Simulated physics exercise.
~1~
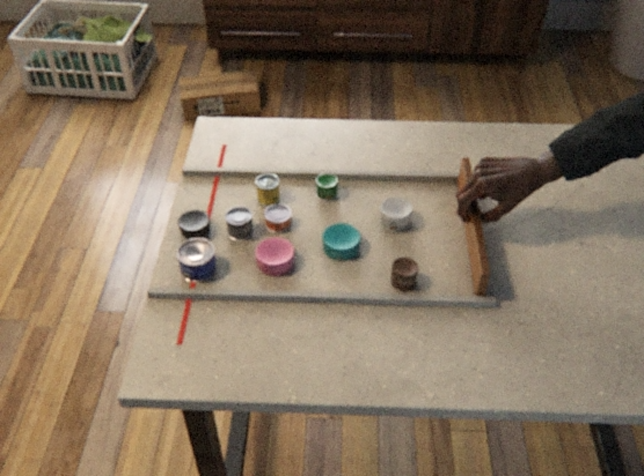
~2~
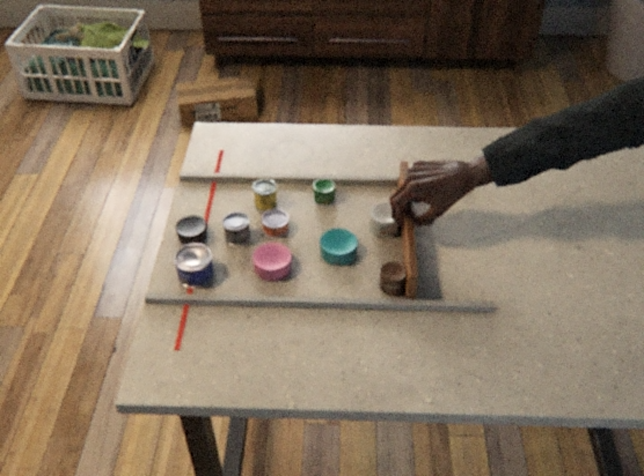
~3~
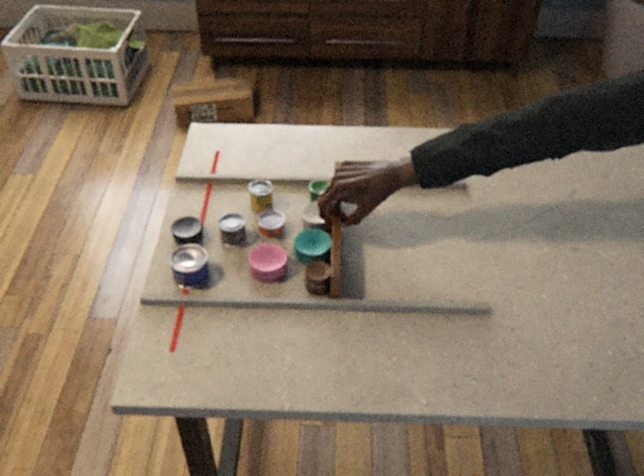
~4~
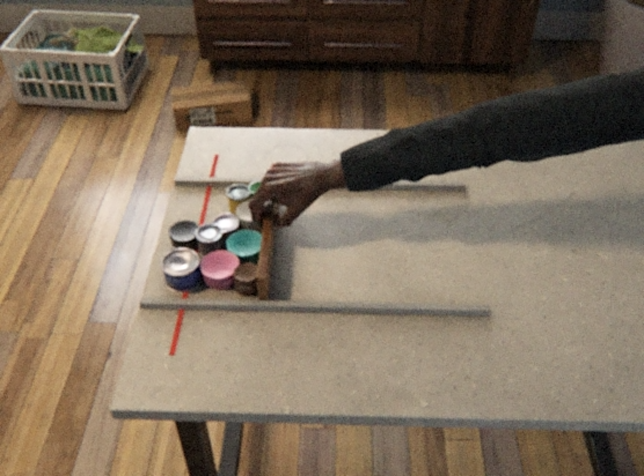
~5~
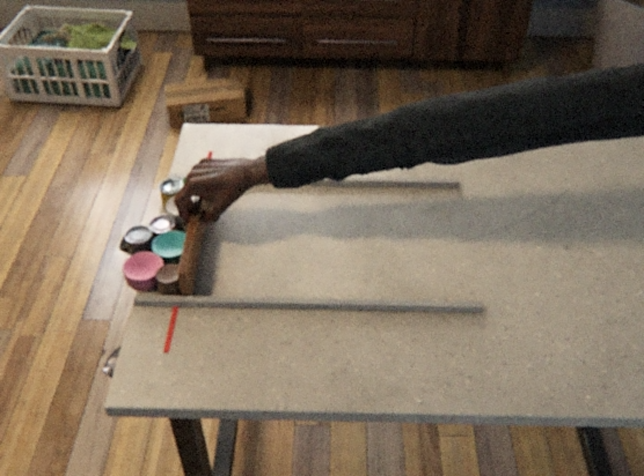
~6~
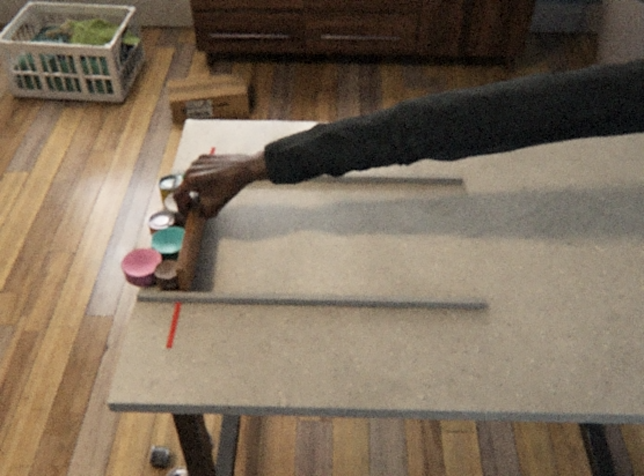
At first, ten small tubs, tins and pots sit scattered between two rails on a pale table, with a hand holding an upright wooden board to their right. The hand slides the board left, and it gathers the brown tub and the pale one near it. It keeps pushing, sweeping the green, pink and other containers into a tight cluster near the red tape. The cluster is then driven to the table's left edge, and the blue pot tips off. The board stops by the tape as the grey and black tins drop too, leaving the pink, teal and brown tubs among those still at the edge.
